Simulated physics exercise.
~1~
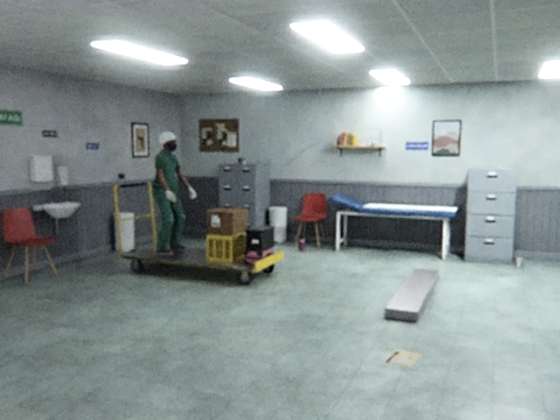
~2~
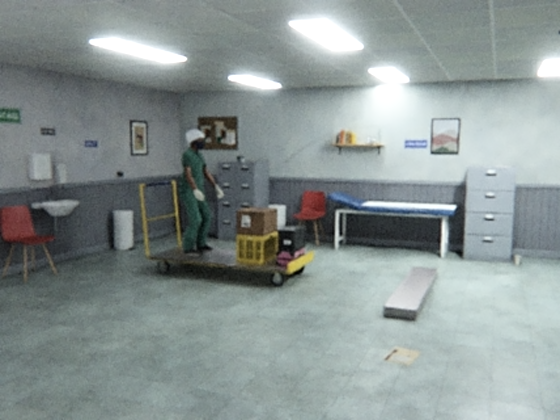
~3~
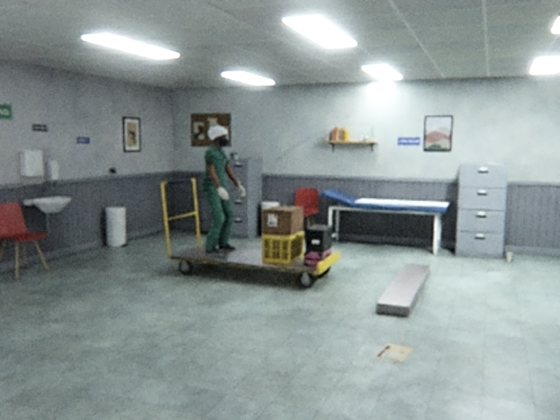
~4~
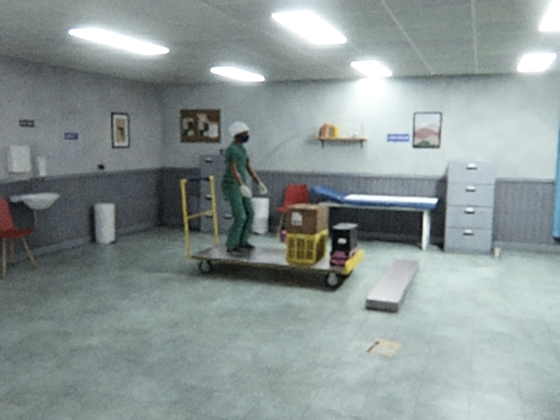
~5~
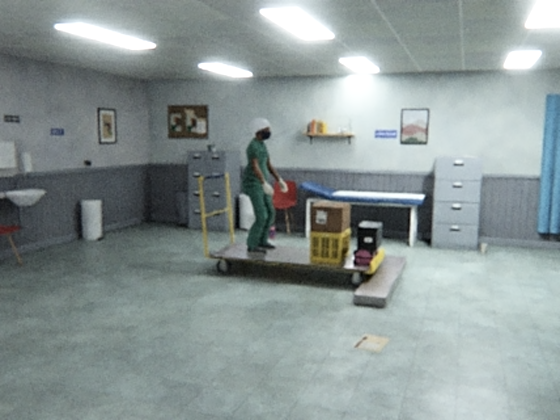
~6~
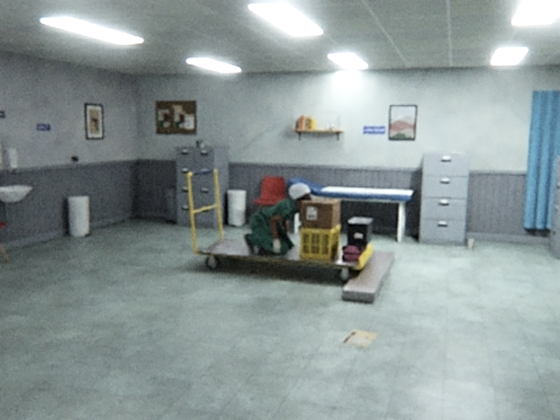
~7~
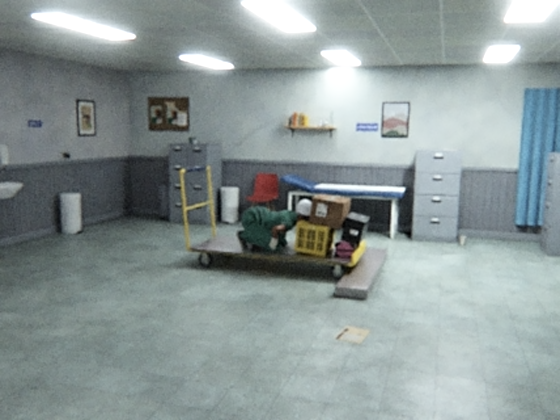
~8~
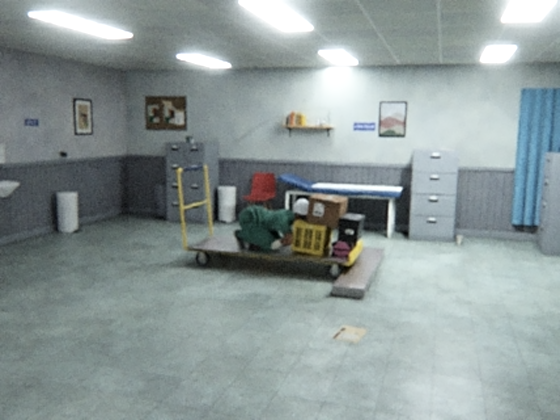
We see a worker in green standing on a platform trolley with a brown parcel, yellow crate and black tote as it rolls right and stops at a low sill; the worker crumples forward against the load, the parcel shifts, the tote tilts, and all remain on the deck.
